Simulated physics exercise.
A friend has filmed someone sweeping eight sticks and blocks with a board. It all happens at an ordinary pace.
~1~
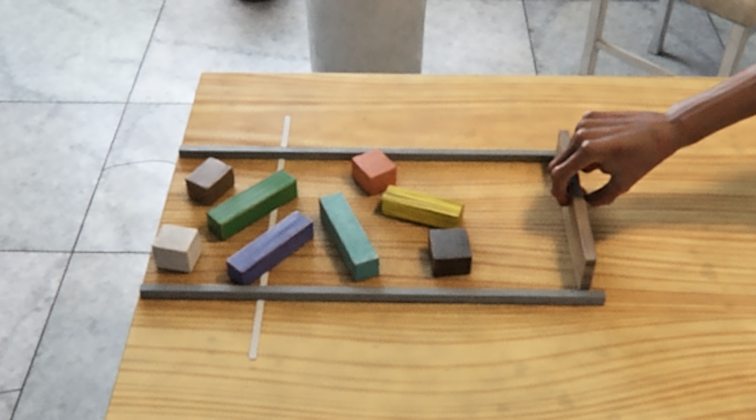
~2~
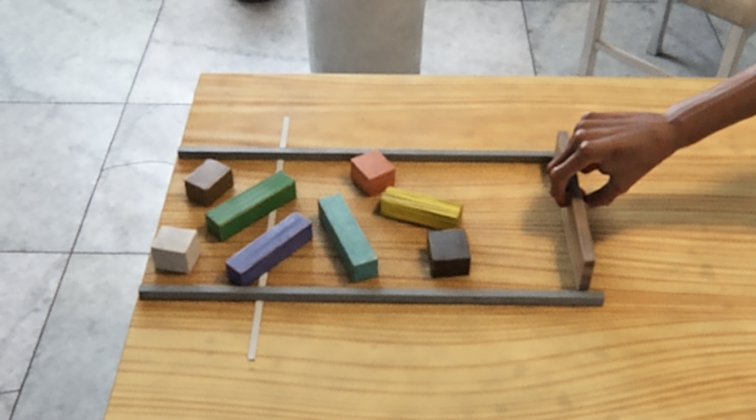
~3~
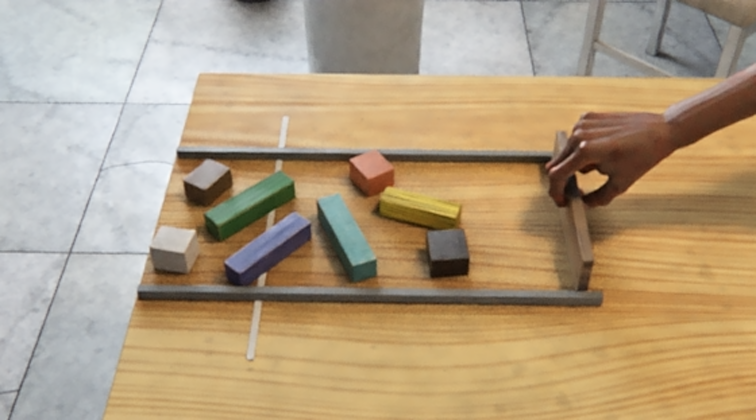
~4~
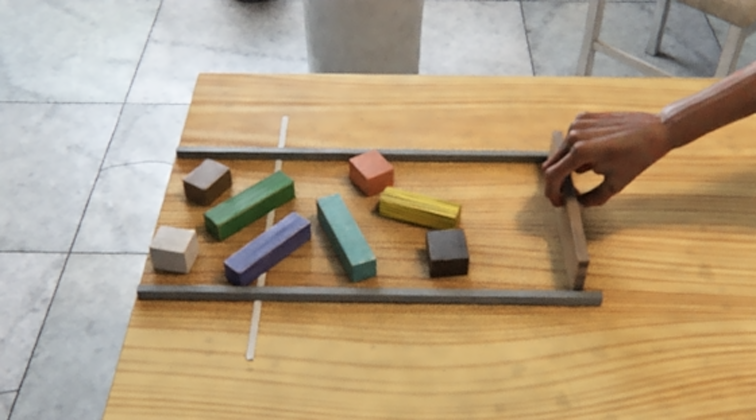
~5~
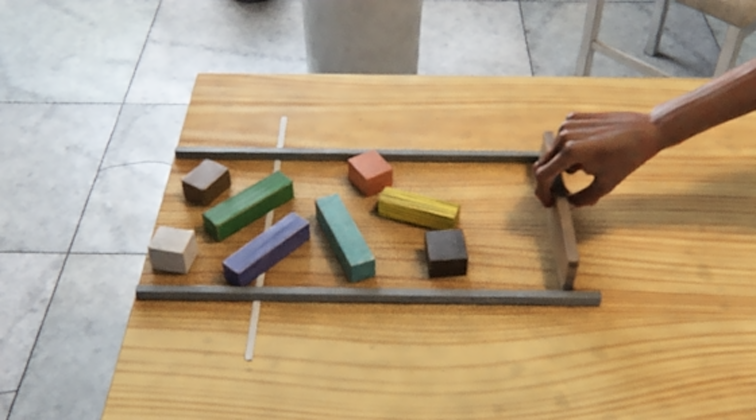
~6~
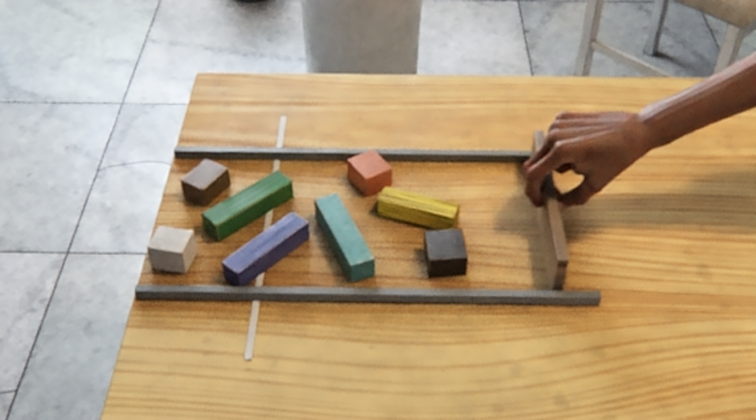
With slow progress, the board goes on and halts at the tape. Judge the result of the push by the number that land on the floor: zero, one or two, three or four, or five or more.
Falls: Zero.
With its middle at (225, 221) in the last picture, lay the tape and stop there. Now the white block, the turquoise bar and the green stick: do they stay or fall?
One by one: The white block topples, the turquoise bar holds its spot, the green stick topples.
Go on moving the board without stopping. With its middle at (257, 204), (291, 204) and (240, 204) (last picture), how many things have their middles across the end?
Per position: 1 / 0 / 2.
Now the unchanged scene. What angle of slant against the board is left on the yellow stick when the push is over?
I'd estimate about 35 degrees.
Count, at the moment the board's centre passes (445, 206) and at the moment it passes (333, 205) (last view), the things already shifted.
The first count is 2, and then it's 6.
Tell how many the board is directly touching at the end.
3 in contact.
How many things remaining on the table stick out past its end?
It totals 2.
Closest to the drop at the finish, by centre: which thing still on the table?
The white block.
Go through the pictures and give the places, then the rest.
White block (177, 249); brown block (210, 181); green stick (253, 204); board (573, 207); tape (273, 221), in the first picture.
Brown block (209, 183); board (572, 208), in the second picture.
Green stick (251, 205); black block (447, 253), in the third picture.
White block (174, 249); orange block (371, 173), in the fourth picture.
Brown block (206, 183); turquoise bar (344, 237), in the fifth picture.
White block (172, 249); brown block (206, 183); green stick (249, 205); board (548, 207); tape (268, 221), in the sixth picture.
Early on, none off yet; white block at rest near (172, 249); brown block at rest near (206, 183); green stick at rest near (249, 205).
Finally, the number that fall off is zero.
